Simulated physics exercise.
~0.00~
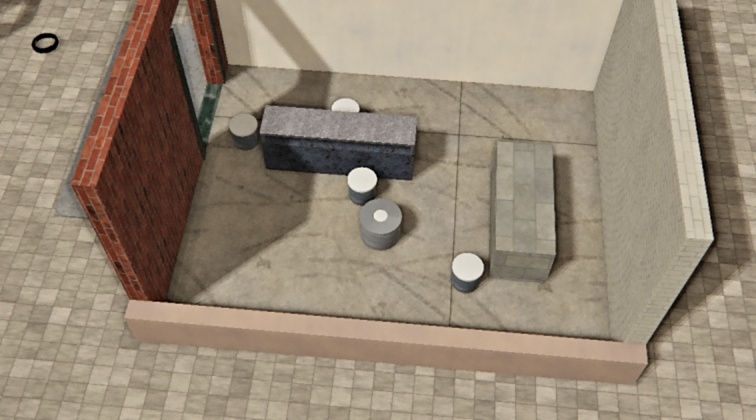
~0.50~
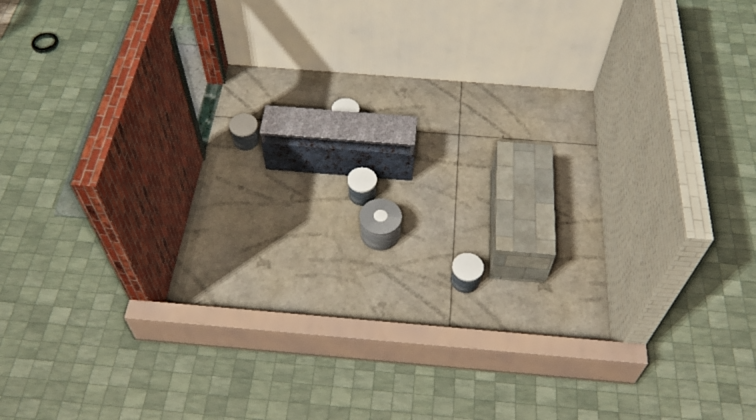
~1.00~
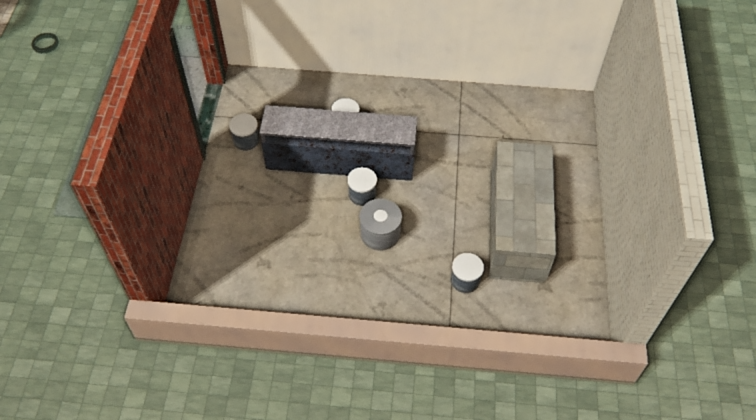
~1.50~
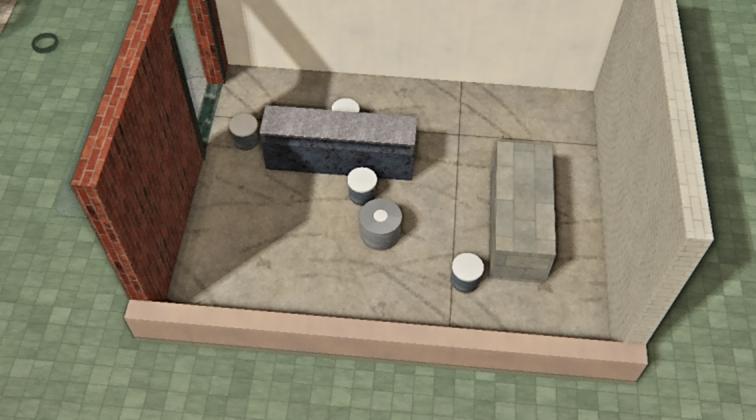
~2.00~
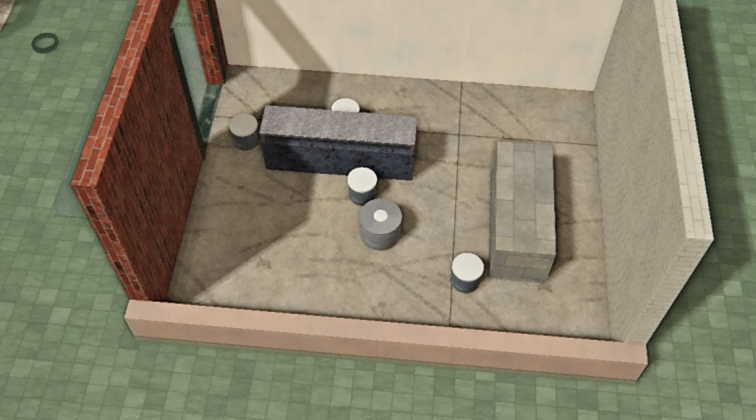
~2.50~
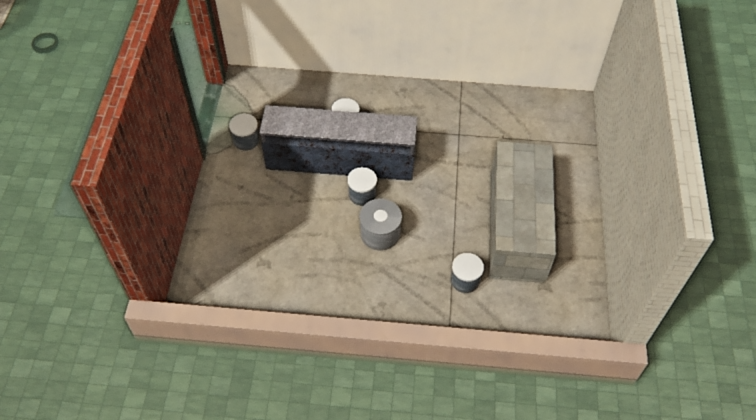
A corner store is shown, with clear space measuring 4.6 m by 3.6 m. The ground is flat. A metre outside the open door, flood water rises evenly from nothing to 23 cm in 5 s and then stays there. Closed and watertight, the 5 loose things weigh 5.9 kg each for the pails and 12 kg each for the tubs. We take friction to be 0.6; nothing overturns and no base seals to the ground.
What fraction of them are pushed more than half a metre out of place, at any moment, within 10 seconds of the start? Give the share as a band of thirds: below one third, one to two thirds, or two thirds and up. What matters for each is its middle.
The share is one to two thirds.
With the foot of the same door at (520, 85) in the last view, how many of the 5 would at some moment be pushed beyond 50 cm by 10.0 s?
That gives 1 of them.
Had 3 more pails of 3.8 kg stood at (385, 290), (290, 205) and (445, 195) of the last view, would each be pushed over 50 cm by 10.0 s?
Taking them in order, the first is within that distance, the second is within that distance and the third is within that distance.
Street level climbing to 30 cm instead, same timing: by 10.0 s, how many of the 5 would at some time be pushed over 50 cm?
Under that setup the answer is 2.
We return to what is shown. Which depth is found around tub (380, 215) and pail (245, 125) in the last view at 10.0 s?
First about 2 cm, second about 5 cm.
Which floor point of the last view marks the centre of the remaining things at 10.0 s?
They're centred close to (403, 218).
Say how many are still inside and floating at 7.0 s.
At that instant the tally stands at 0.
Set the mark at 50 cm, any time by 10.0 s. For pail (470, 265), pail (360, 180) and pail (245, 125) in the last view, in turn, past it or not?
In turn: Below the mark, below the mark, above the mark.
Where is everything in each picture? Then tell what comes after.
A pail at (243, 124) rests on the ground; a tub at (381, 216), on the bottom; water covers 0.0 m2; 0 of 5 have shifted, in the first picture.
A pail at (243, 124), on the bottom; a tub at (381, 216) rests on the ground; 0.0 m2 under water; 0 of 5 have shifted, in the second picture.
A pail at (243, 124), on the bottom; a tub at (381, 216), on the bottom; water covers 0.0 m2; 0 of 5 have shifted, in the third picture.
A pail at (243, 124), on the bottom; a tub at (381, 216), on the bottom; 0.0 m2 under water; 0 of 5 have shifted, in the fourth picture.
A pail at (243, 124) rests on the ground; a tub at (381, 216) rests on the ground; water covers 0.0 m2; 0 of 5 have shifted, in the fifth picture.
A pail at (243, 124) rests on the ground; a tub at (381, 216) rests on the ground; water covers 0.3 m2; 0 of 5 have shifted, in the sixth picture.
After 3.5 s 0 of 5 are over 50 cm from their spots; 0 afloat.
After 4.5 s 0 of 5 are over 50 cm from their spots; 0 afloat.
After 7.0 s 2 of 5 are over 50 cm from their spots; 0 afloat.
After 10.0 s 2 of 5 are over 50 cm from their spots, and 2 have been at some point; 1 afloat.
